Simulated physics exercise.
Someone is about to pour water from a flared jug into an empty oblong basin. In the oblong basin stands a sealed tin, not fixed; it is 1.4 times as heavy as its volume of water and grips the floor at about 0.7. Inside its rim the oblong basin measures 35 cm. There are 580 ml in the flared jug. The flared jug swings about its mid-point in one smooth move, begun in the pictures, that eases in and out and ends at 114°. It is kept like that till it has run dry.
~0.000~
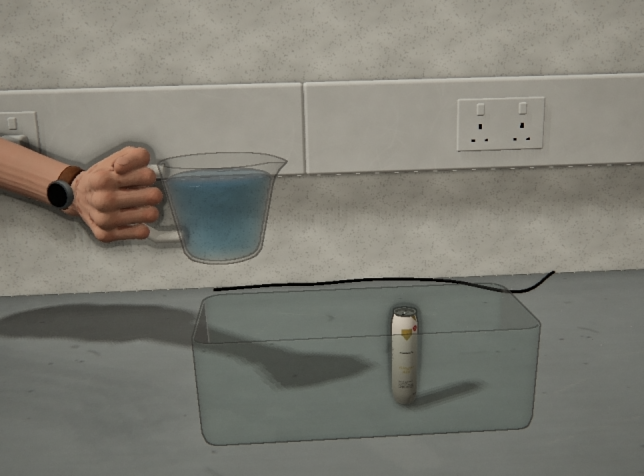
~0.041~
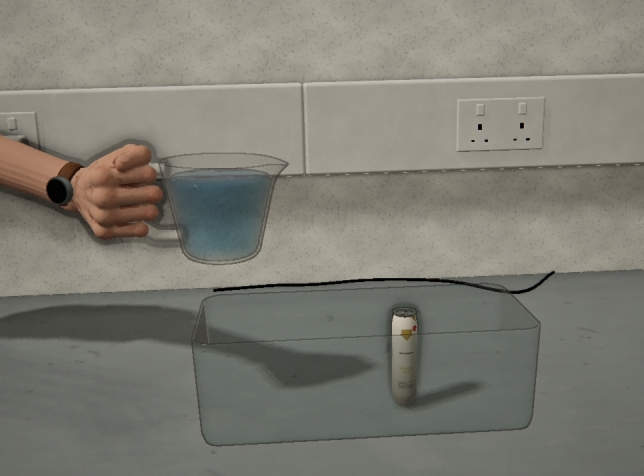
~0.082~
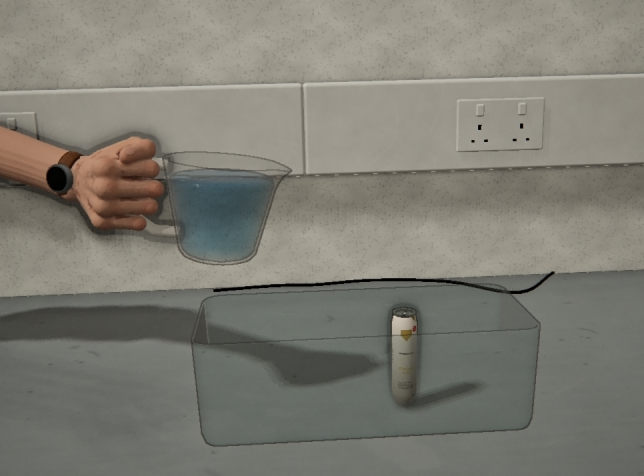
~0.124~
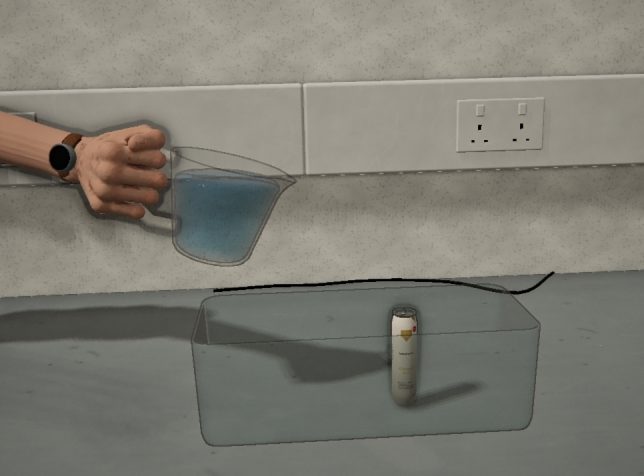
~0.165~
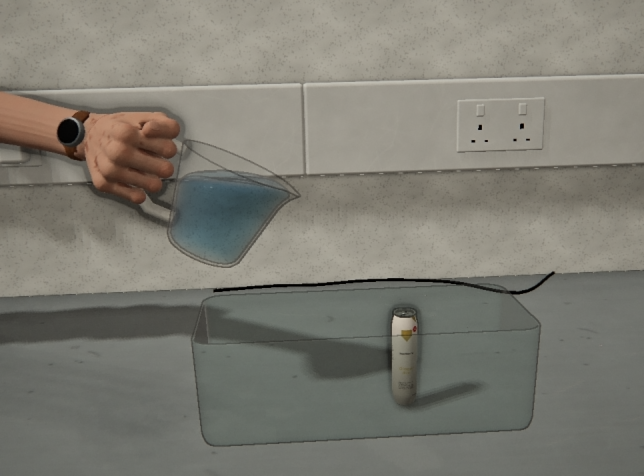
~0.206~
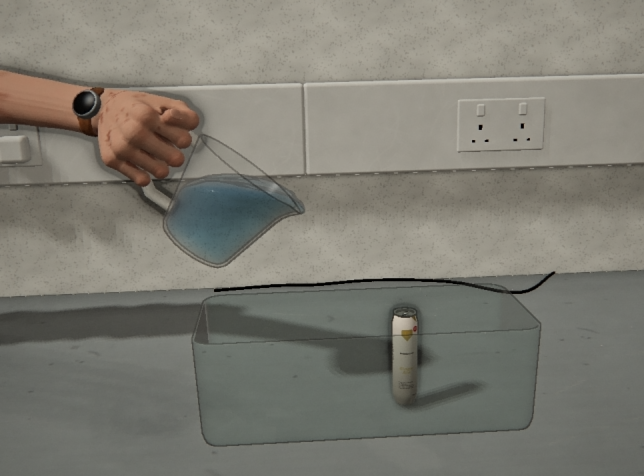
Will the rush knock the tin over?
The tin remains upright.
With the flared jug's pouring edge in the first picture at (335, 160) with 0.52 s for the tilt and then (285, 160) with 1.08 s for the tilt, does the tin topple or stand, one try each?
First it topples; then it keeps standing.
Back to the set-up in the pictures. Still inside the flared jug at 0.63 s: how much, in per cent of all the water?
Some 1 per cent.
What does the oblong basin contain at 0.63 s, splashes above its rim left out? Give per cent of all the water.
Some 96 per cent.
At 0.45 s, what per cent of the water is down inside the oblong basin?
Some 50 per cent.
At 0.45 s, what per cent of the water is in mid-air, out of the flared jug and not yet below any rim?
About 24 per cent.
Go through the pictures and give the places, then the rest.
In the first frame, tilt 0°; pouring edge (287, 160); surface from (167, 177) to (273, 174); the oblong basin's rim runs from (198, 320) to (521, 305); the tin's top is at (405, 316).
In the second frame, tilt 2°; pouring edge (289, 162); surface from (168, 177) to (273, 175).
In the third frame, tilt 7°; pouring edge (292, 169); surface from (170, 174) to (275, 177).
In the fourth frame, tilt 15°; pouring edge (297, 180); surface from (175, 173) to (282, 182).
In the fifth frame, tilt 26°; pouring edge (301, 195); surface from (180, 179) to (292, 188).
In the sixth frame, tilt 39°; pouring edge (303, 212); surface from (178, 189) to (287, 197); 2 per cent is over the edge.
Then, 0.45 s in, the tilt is 109° and 26 per cent is still to pour; the tin stands where it began.
Then, 0.63 s in, the tilt is 114° and 1 per cent is still to pour; the tin stands where it began.
Then, 0.82 s in, the tilt is 114° and 0 per cent is still to pour; the tin stands where it began.
Then, 1.02 s in, the tilt is 114° and 0 per cent is still to pour; the tin stands where it began.
Finally, the tin stands where it began.
